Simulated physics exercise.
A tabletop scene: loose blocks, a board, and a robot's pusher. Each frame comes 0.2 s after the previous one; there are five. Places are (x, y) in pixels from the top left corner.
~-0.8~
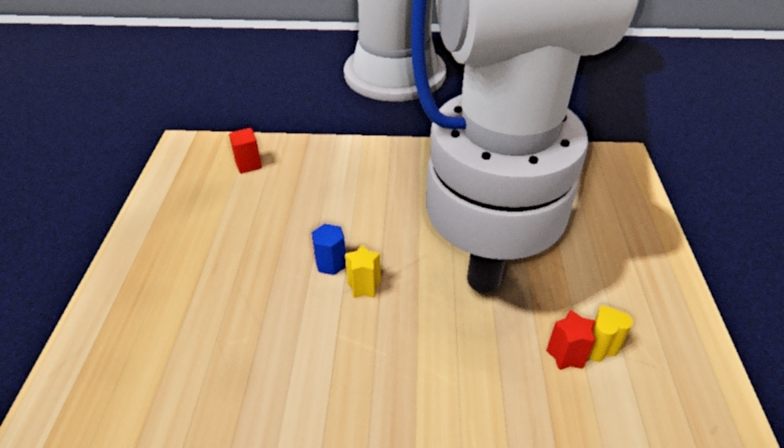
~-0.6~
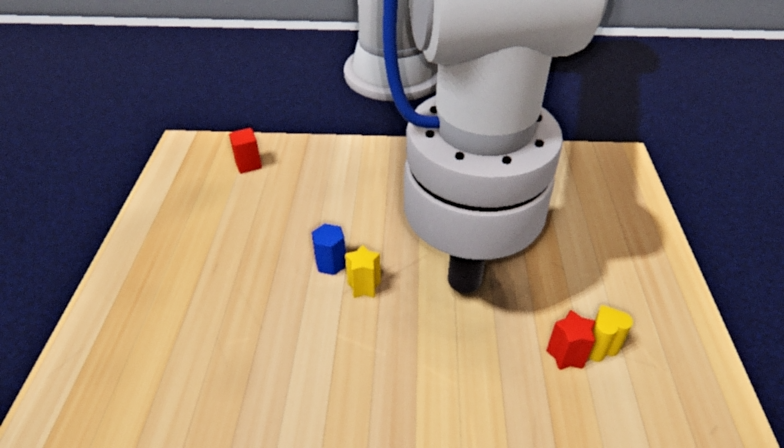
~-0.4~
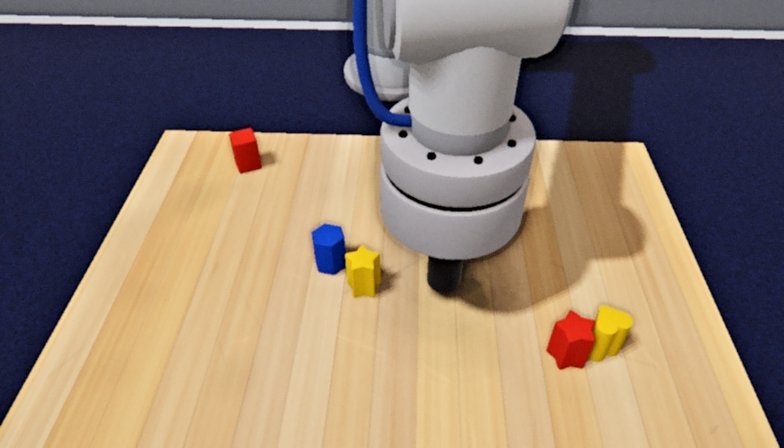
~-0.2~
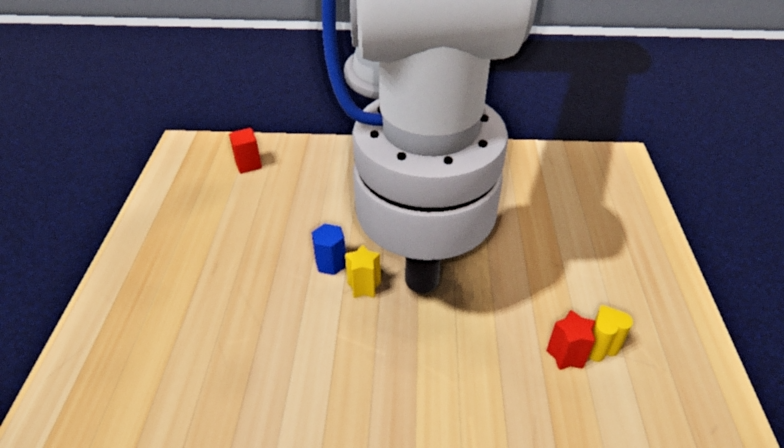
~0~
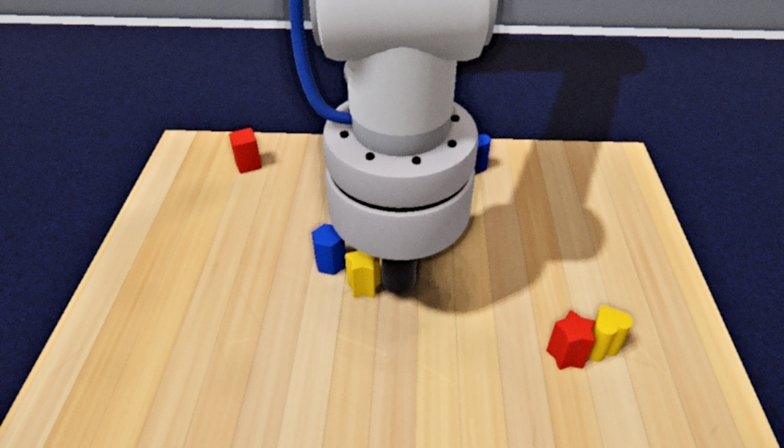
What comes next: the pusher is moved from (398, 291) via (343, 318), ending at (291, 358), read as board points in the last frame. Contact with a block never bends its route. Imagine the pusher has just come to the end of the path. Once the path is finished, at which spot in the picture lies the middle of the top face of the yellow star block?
The spot you're after is about (341, 259) in the image.
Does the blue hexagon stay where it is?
Answer: Yes.
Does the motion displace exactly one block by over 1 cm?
I believe so.
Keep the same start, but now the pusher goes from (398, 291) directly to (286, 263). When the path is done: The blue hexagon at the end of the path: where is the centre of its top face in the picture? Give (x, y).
The point I'd pick in the picture is (291, 212).
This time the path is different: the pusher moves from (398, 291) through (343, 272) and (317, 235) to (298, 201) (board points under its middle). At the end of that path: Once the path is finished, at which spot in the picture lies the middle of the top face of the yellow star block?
About (307, 248).
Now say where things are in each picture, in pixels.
The first picture shows lower end of the pusher at (483, 282), tops of blocks, blue hexagon at (328, 234), yellow star block at (363, 257).
The second picture shows pusher at (464, 282), blocks as before.
The third picture shows pusher at (443, 282), blocks as before.
The fourth picture shows pusher at (422, 282), blocks as before.
The fifth picture shows pusher at (399, 282), blue hexagon at (328, 234), yellow star block at (363, 257).
What follows on the original path. One third of the way, pusher at (359, 299); yellow star block at (342, 258), turned 40° clockwise.
Two thirds of the way, pusher at (325, 323); yellow star block at (341, 259), turned 45° clockwise.
At the end, pusher at (289, 350); blue hexagon not moved; yellow star block at (341, 259), turned 45° clockwise.
